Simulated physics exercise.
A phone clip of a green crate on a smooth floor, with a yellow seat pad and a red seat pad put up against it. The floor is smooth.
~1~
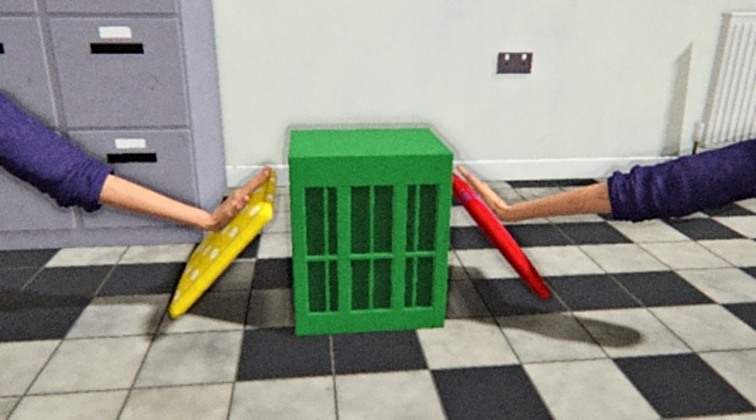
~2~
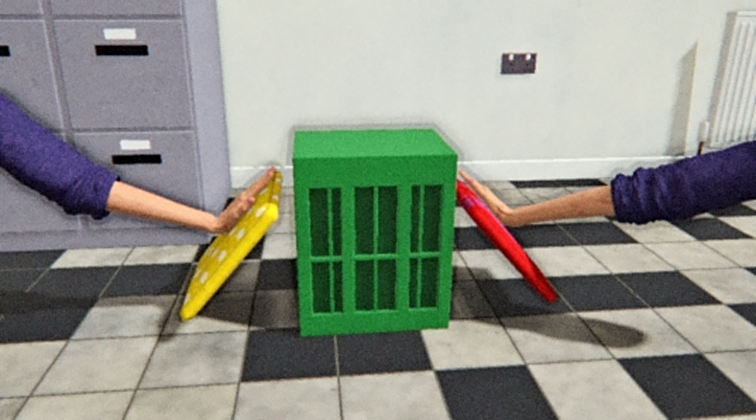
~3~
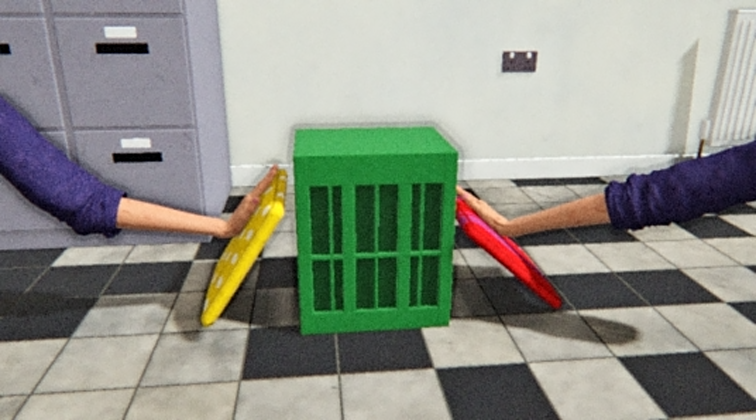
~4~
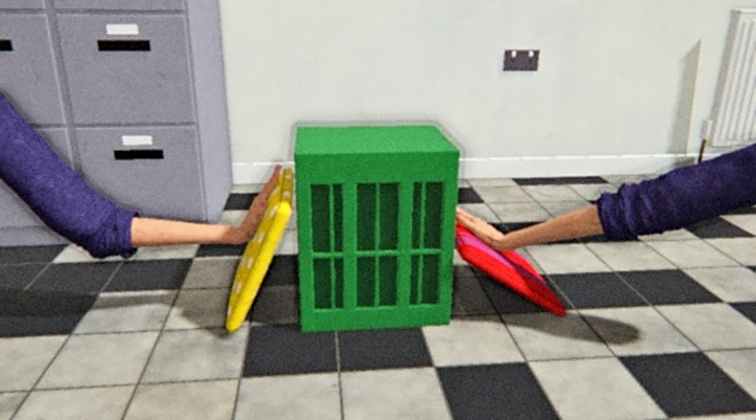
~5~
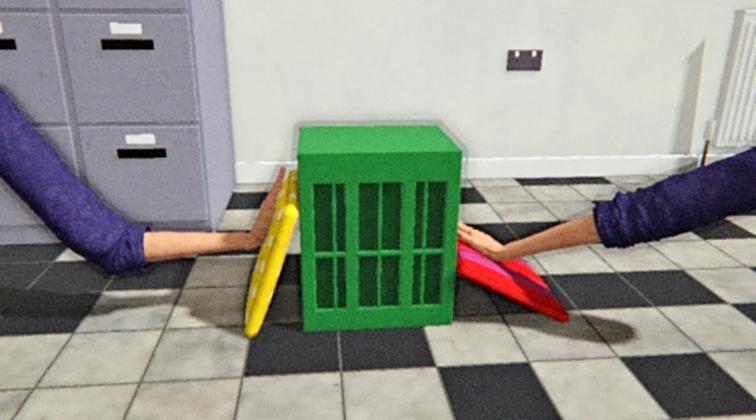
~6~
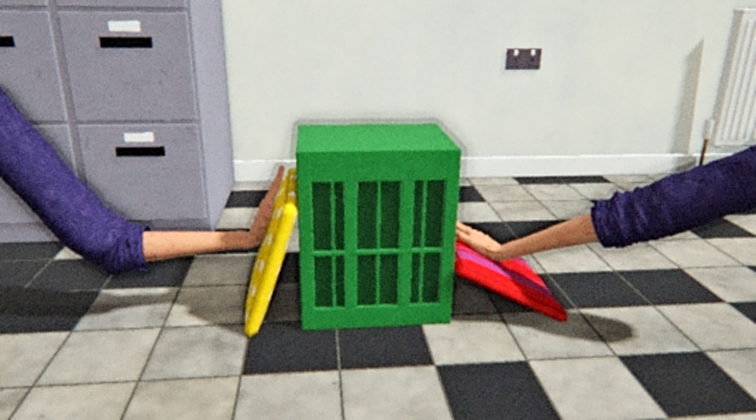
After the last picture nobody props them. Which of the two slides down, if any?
As it turns out, the yellow seat pad holds its lean and the red seat pad slides down flat.
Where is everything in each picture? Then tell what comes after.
The first picture shows yellow seat pad foot (175, 314), head (267, 214); red seat pad foot (545, 295), head (475, 208).
The second picture shows yellow seat pad foot (186, 317); red seat pad foot (552, 299).
The third picture shows yellow seat pad foot (207, 323); red seat pad foot (557, 304).
The fourth picture shows yellow seat pad foot (233, 328); red seat pad foot (561, 312).
The fifth picture shows yellow seat pad foot (251, 333); red seat pad foot (565, 319).
The sixth picture shows yellow seat pad foot (251, 332), head (290, 211), almost upright; red seat pad foot (563, 318), head (461, 271), at a low slant.
Then, 0.30 s past the final frame, yellow seat pad still up near (275, 247); red seat pad flat on the floor near (502, 284).
When it is over, yellow seat pad still up near (275, 247); red seat pad flat on the floor near (502, 287). The yellow seat pad remains propped up and the red seat pad slips and lies down.
